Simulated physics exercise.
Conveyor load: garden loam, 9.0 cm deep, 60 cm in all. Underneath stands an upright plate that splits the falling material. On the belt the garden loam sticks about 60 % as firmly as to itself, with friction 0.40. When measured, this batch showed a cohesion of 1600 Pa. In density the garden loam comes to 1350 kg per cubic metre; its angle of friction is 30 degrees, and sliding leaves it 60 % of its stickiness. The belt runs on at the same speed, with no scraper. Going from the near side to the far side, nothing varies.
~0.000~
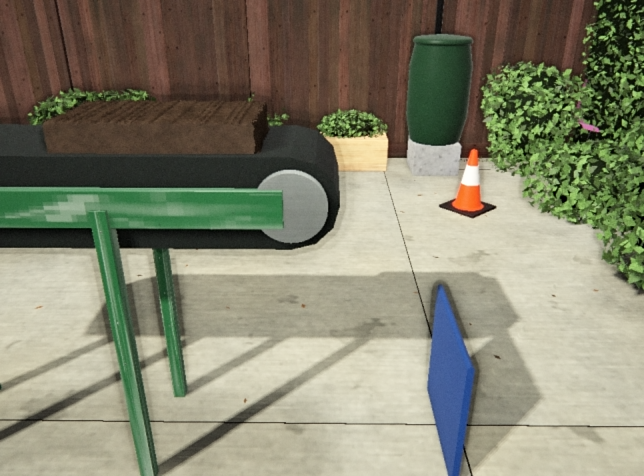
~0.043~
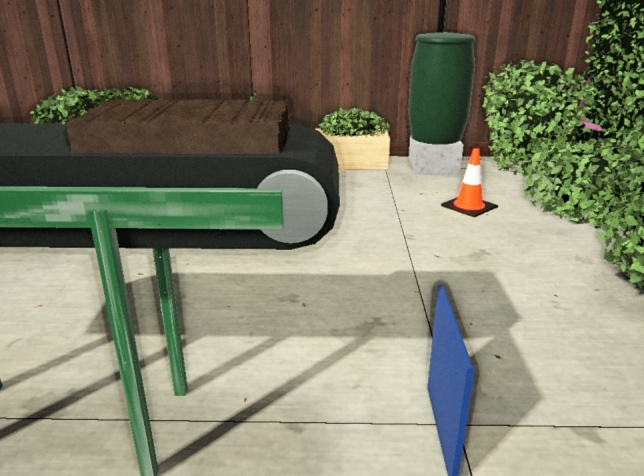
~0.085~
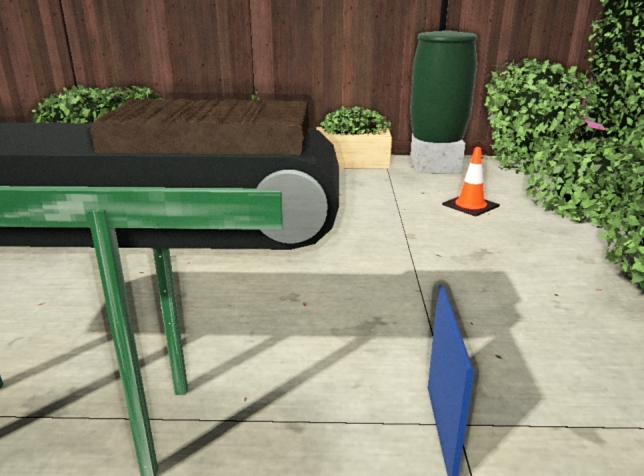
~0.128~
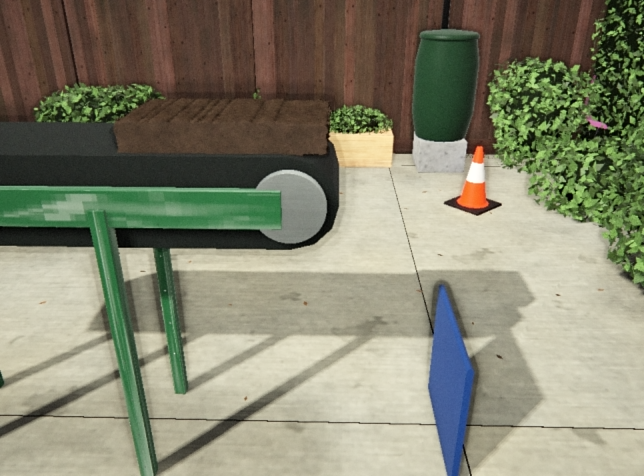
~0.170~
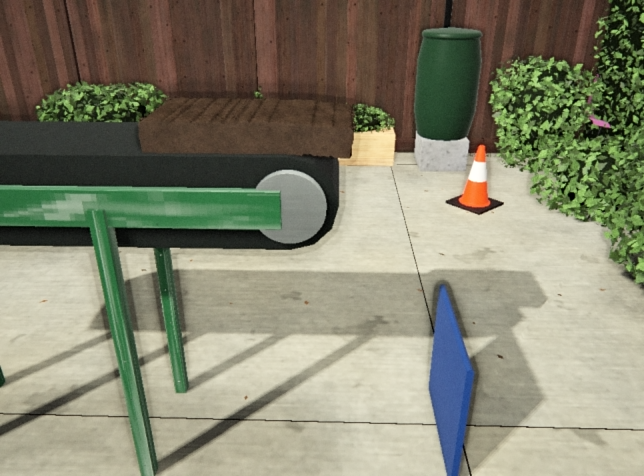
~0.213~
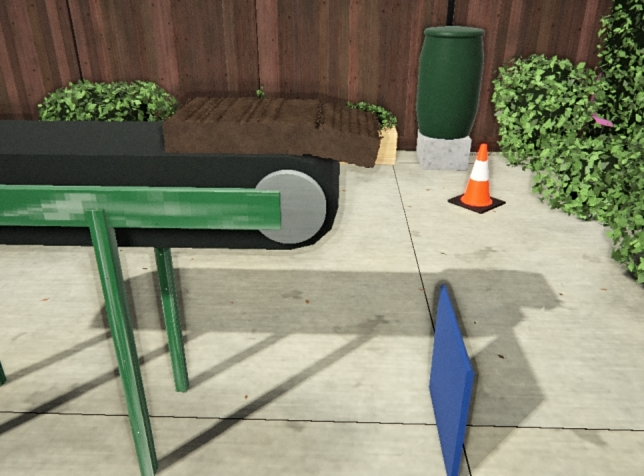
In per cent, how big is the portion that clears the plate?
100 %.
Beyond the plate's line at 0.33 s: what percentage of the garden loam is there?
Some 0 per cent.
After 0.33 s, 0 % is beyond the plate's line.
After 0.47 s, 26 % is beyond the plate's line.
After 0.61 s, 59 % is beyond the plate's line.
After 0.75 s, 99 % is beyond the plate's line.
After 1.87 s, at the end, 100 % is beyond the plate's line.
